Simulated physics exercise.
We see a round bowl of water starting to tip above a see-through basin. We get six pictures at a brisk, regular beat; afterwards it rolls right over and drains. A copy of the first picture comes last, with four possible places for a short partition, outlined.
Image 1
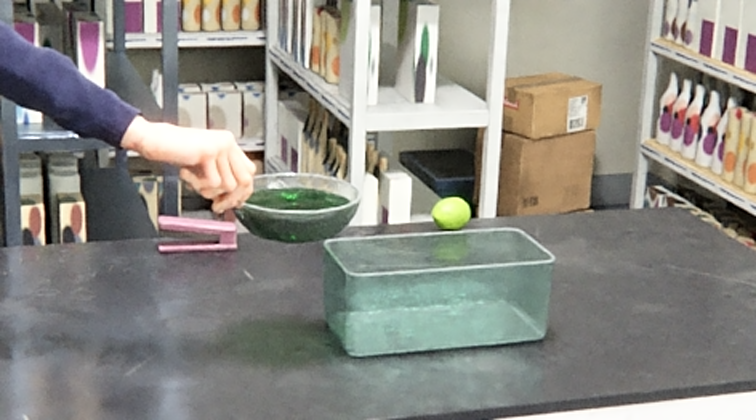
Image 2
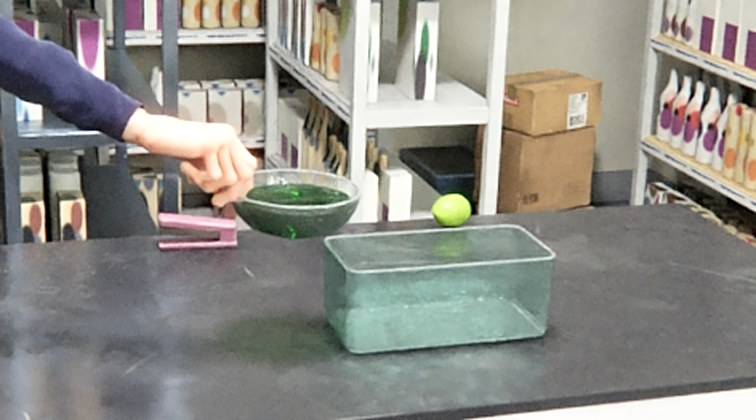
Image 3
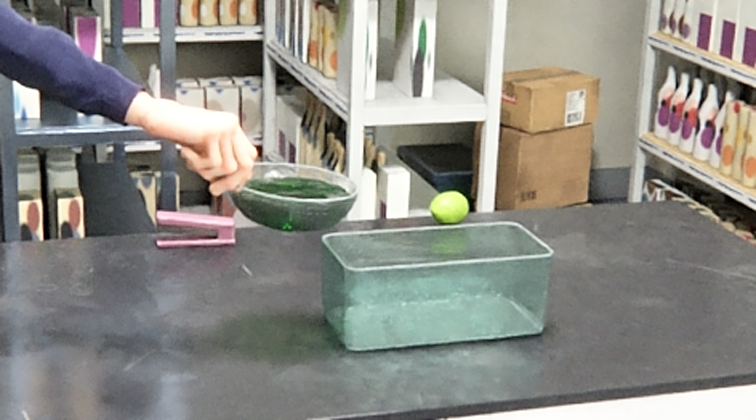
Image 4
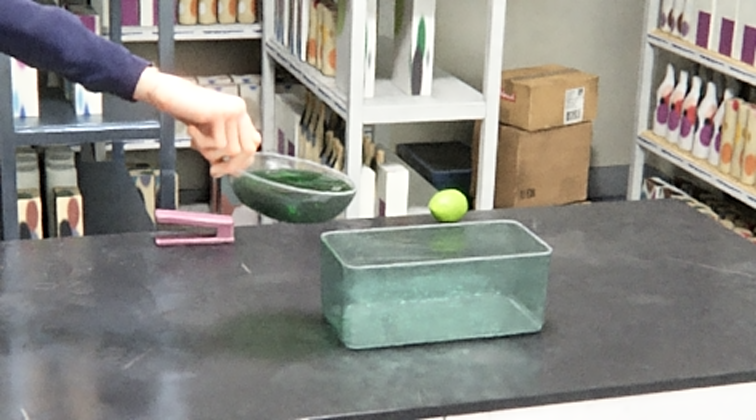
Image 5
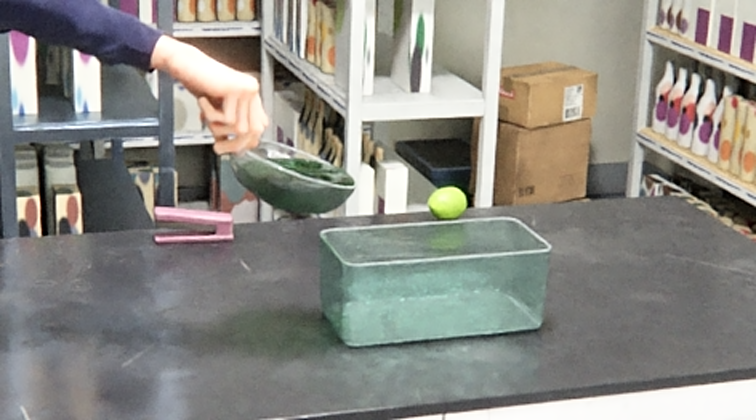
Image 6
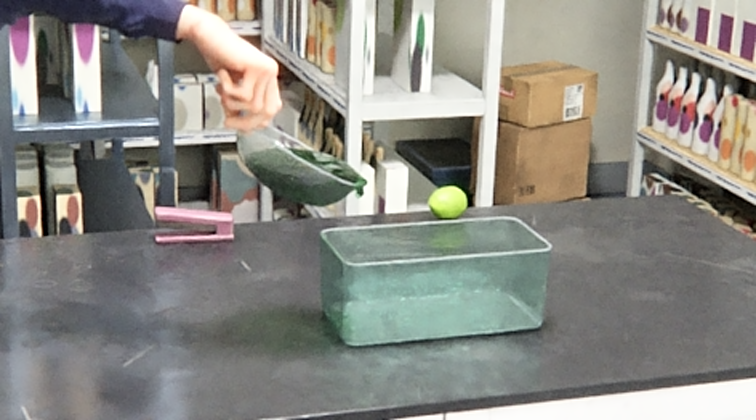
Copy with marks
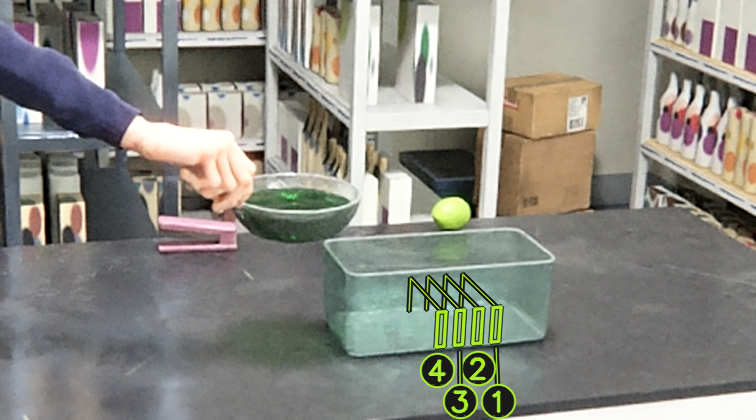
In the video, a hand holds a round clear bowl of dark green liquid above a see-through rectangular basin on a dark table, then gradually tilts it to the right until the liquid reaches over the lip.
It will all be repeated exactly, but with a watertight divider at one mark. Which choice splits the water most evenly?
The best slot is 4.
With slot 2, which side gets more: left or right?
The left one.
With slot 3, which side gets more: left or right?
The left one.
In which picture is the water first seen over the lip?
Picture 5.
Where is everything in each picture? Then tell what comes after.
Upright, lip at (356, 188); basin from (344, 355) to (544, 337); nothing has left yet.
Upright, lip at (356, 185); nothing has left yet.
Tipped about 5°, lip at (354, 183); nothing has left yet.
Tipped about 12°, lip at (353, 181); nothing has left yet.
Tipped about 20°, lip at (352, 178); water is over the lip, down to (352, 178).
Tipped about 30°, lip at (353, 178); water is over the lip, down to (355, 192).
On the marked copy, 1 at (496, 347); 2 at (477, 349); 3 at (459, 351); 4 at (441, 352).
If 1 is chosen, about 94 % ends left of the wall and 6 % right of it.
If 2 is chosen, about 92 % ends left of the wall and 7 % right of it.
If 3 is chosen, about 93 % ends left of the wall and 5 % right of it.
If 4 is chosen, about 51 % ends left of the wall and 47 % right of it.
